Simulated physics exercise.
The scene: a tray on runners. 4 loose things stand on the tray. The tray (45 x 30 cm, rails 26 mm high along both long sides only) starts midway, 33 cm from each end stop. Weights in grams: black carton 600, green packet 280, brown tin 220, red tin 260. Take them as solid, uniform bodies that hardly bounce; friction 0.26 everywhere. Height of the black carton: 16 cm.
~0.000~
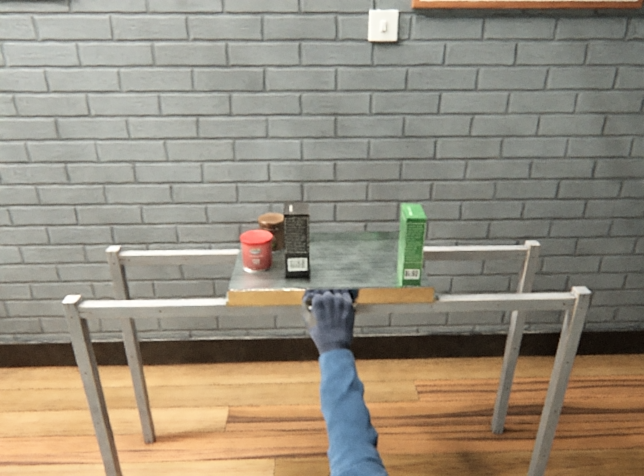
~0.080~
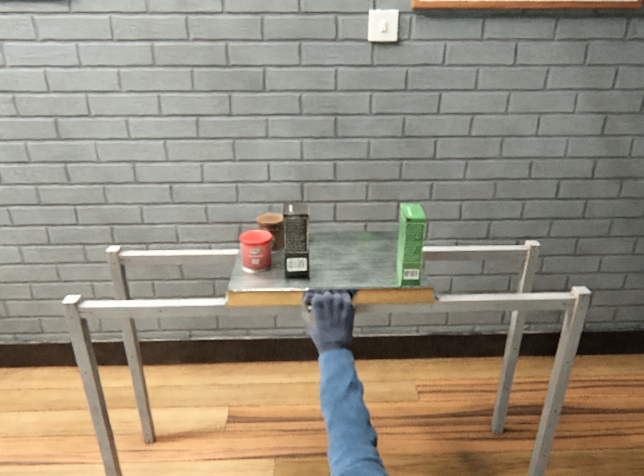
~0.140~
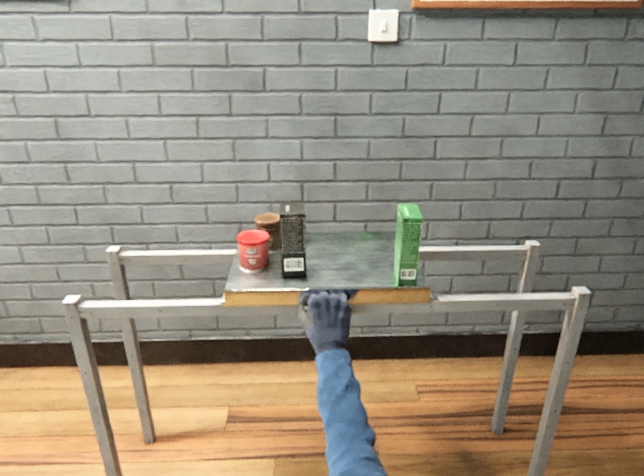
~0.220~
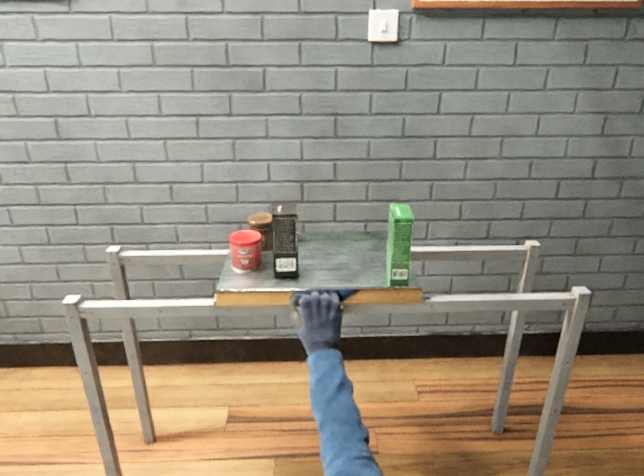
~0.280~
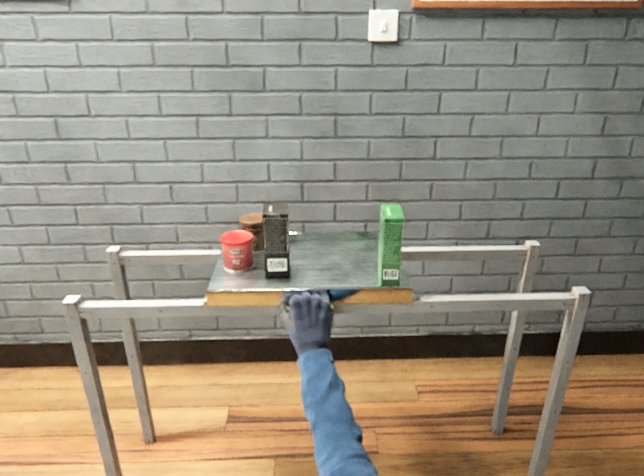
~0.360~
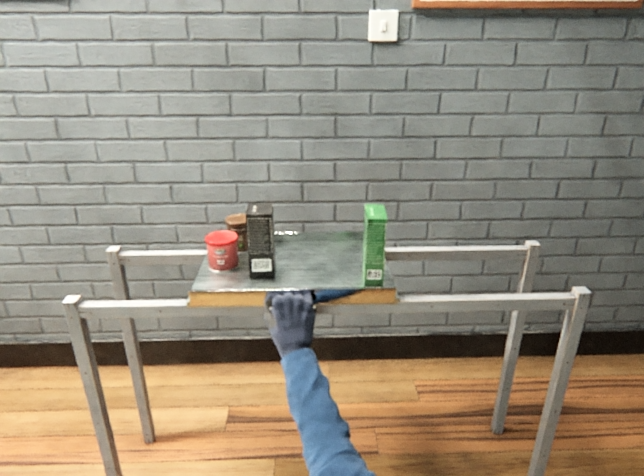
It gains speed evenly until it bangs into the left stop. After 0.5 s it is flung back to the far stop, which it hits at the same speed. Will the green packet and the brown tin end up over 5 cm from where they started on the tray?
The green packet ends elsewhere, the brown tin ends elsewhere.
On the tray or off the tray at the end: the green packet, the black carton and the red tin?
The green packet is still on the tray; the black carton ends off the tray; the red tin finishes off the tray.
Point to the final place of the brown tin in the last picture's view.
Around (31, 440).
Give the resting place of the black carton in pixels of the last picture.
At about (58, 462).
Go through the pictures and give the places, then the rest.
The first picture shows tray midway; green packet (411, 247); brown tin (272, 233).
The second picture shows tray midway; black carton (296, 240); red tin (257, 251).
The third picture shows tray moved 1 cm left; black carton (293, 240); red tin (254, 251).
The fourth picture shows tray moved 3 cm left; black carton (286, 240); red tin (246, 251).
The fifth picture shows tray moved 5 cm left; black carton (277, 240); red tin (238, 251).
The sixth picture shows tray moved 8 cm left; green packet (374, 247); brown tin (240, 233).
Around 1.16 s, tray moved 33 cm left; black carton, brown tin and red tin now off the tray; green packet on its side near (152, 275).
Around 1.96 s, tray moved 9 cm left; green packet on its side near (255, 273).
Finally (3.2 s), off the tray, black carton, brown tin and red tin; on their side or leaning hard on the tray, green packet. In the last view, green packet near (514, 269), brown tin near (31, 440).
